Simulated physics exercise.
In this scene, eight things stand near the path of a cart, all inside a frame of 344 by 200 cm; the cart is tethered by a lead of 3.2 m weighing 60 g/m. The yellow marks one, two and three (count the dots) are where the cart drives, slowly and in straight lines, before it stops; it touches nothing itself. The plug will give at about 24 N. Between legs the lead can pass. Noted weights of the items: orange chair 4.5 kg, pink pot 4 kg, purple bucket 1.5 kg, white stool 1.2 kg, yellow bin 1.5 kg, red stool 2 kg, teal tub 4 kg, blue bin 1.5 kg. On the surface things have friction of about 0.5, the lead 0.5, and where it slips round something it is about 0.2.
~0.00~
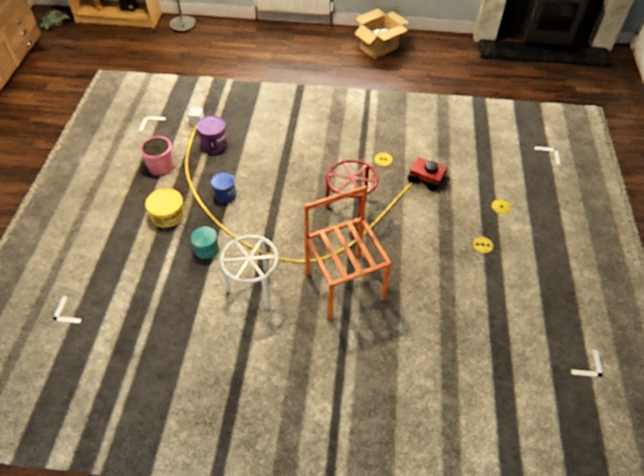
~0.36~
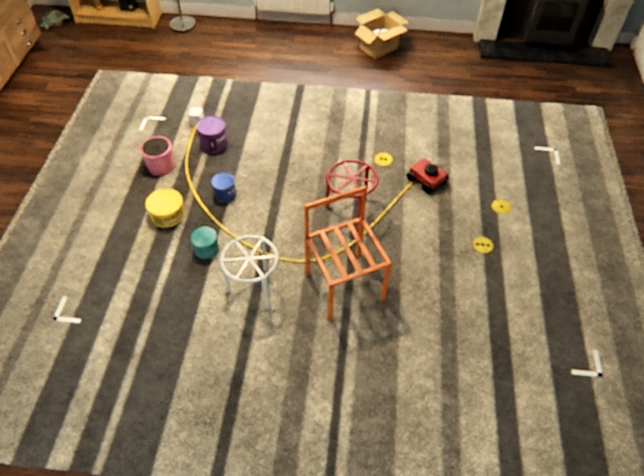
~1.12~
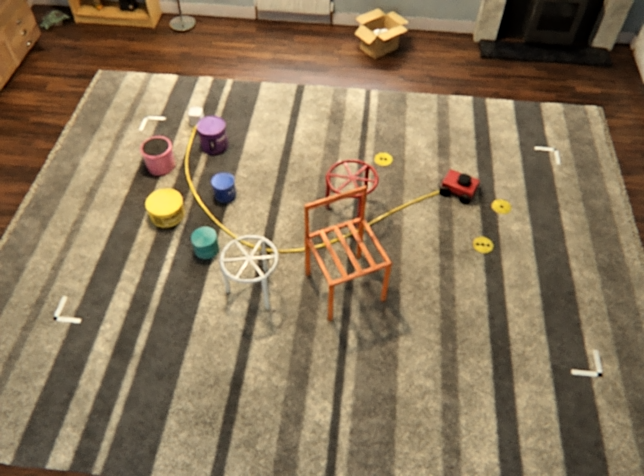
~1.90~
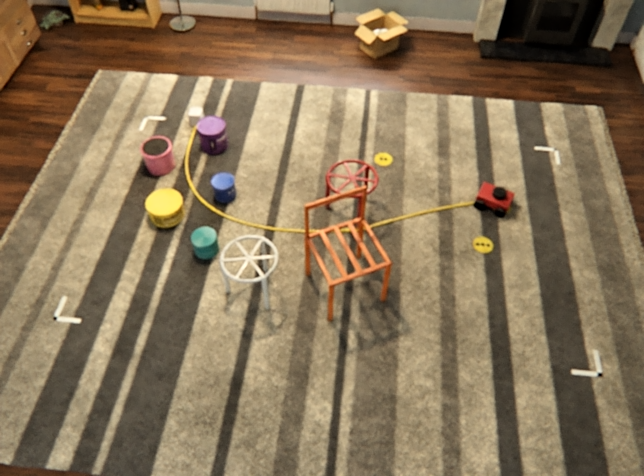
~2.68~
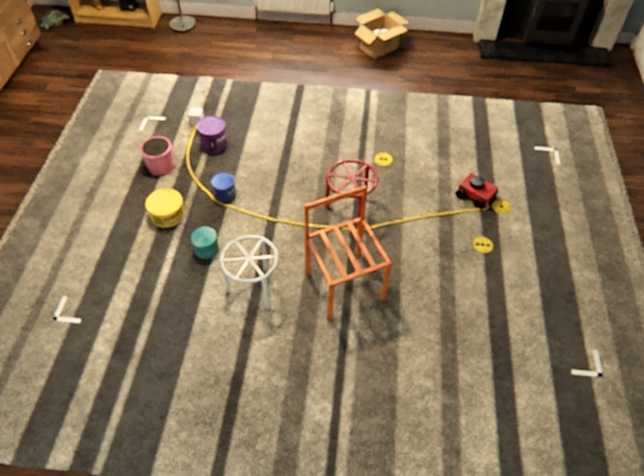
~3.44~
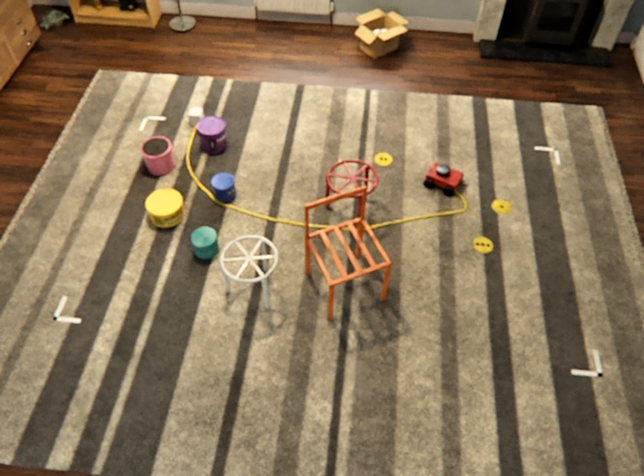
An orange chair stood among stools and colourful pots on a striped rug while a small red cart, trailing a yellow lead, rolled a short way right, then turned and moved back left.
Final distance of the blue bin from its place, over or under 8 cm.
Under.
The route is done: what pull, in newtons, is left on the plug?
It comes out close to 0 N.
After 4.7 s, cart at (398, 164), lead slack at the fixed end; nothing else has moved.
After 5.9 s, cart at (409, 180), lead slack at the fixed end; nothing else has moved.
After 7.1 s, cart at (449, 214), lead slack at the fixed end; nothing else has moved.
After 8.4 s, cart at (483, 244), lead slack at the fixed end; nothing else has moved.
After 8.8 s, cart at (483, 244), lead slack at the fixed end; blue bin 0 cm off its start at (223, 181).
